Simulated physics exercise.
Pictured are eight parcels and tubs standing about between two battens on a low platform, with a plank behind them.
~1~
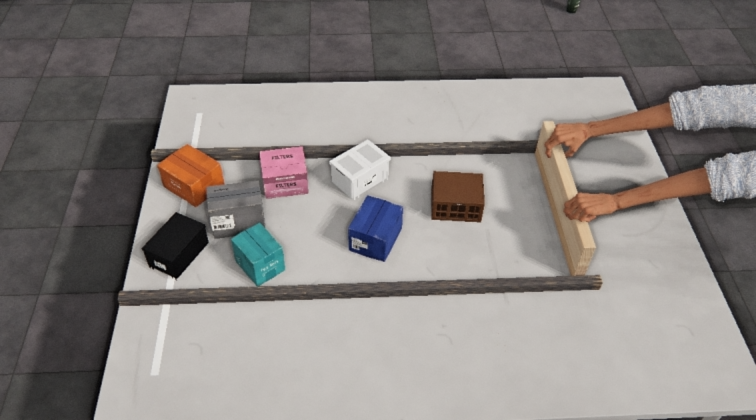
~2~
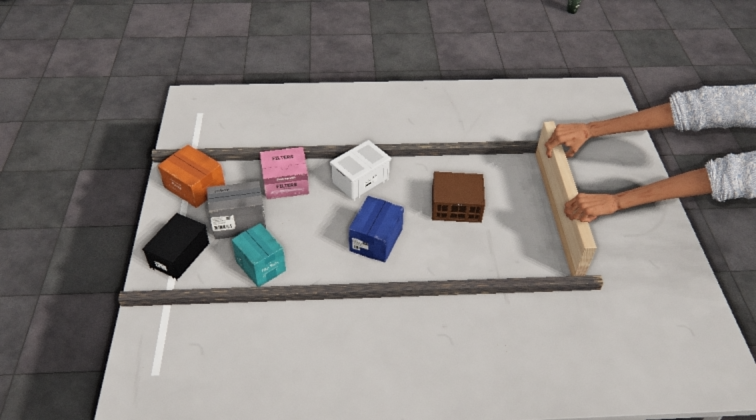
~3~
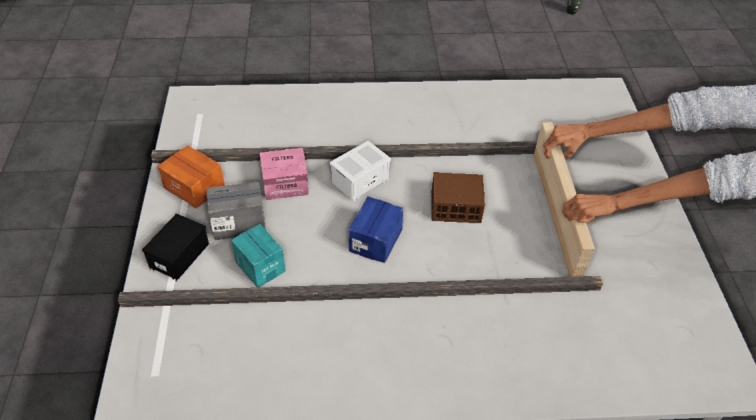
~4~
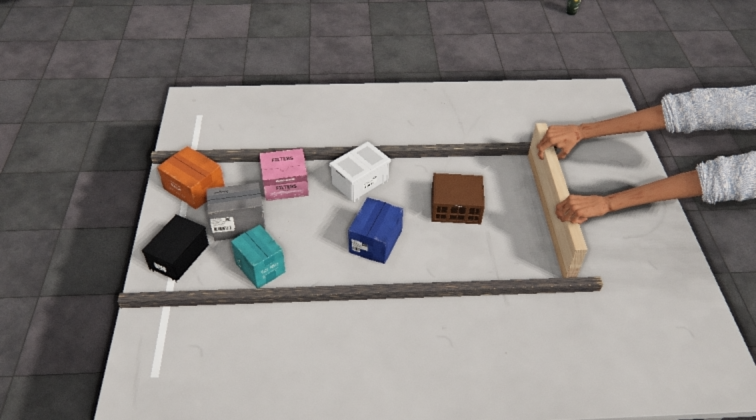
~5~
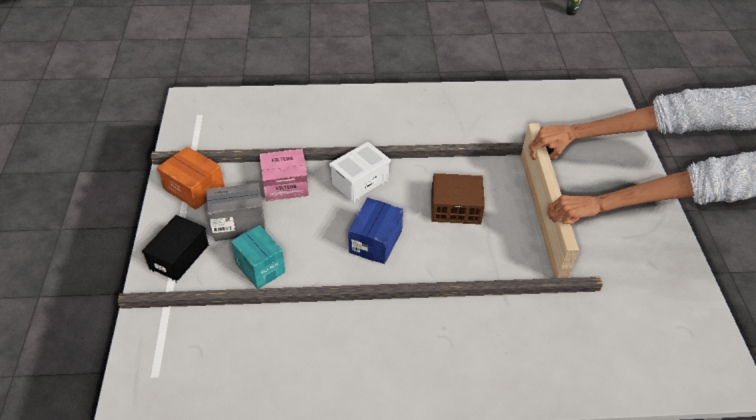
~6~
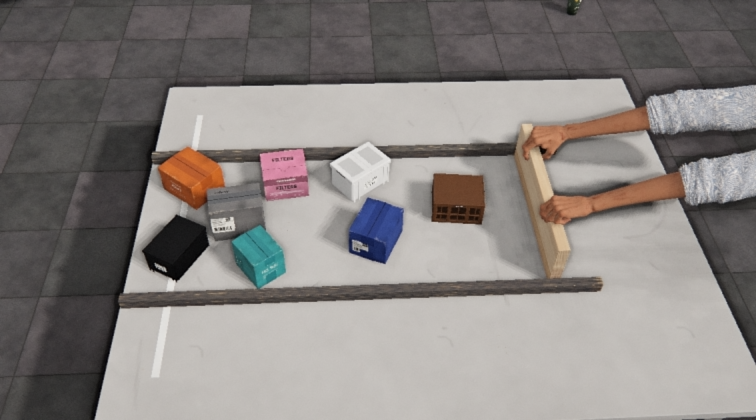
On a pale low platform over a dark tiled floor, seen from above at an angle, two dark battens run left to right. Between them stand orange, black, grey, turquoise and pink boxes near a white tape line at left, white and blue ones mid-platform, and a brown crate rightward. Two hands first hold the upright plank still, then slide it slightly left, while the boxes and camera stay still.
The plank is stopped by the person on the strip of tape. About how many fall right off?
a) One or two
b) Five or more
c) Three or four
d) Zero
Five or more (b).
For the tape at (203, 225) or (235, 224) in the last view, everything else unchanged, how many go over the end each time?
In the first try the count is 4, and in the second it is 1.
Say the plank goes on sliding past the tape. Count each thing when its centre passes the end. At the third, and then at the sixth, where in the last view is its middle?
In pixels, around (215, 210) followed by around (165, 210).
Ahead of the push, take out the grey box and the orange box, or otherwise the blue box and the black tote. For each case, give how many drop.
The counts would be 3 and 3.
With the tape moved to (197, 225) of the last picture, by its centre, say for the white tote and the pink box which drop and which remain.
Per object: White tote stays; pink box goes.
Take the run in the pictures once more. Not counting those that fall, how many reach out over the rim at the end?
That comes to 2 of them.
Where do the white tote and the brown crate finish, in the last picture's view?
The white tote ends up near (162, 167), and the brown crate near (154, 210).
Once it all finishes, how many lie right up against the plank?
Number in contact with it: 3.
Soon after, none off yet; black tote at rest near (177, 248); orange box at rest near (192, 178); grey box at rest near (237, 212).
After that, none off yet; black tote displaced a little near (147, 252); orange box tilting well over near (119, 190); grey box displaced about its own width near (166, 212).
In the end, the number that fall off is five or more; gone, pink box, turquoise parcel, grey box, orange box and black tote.
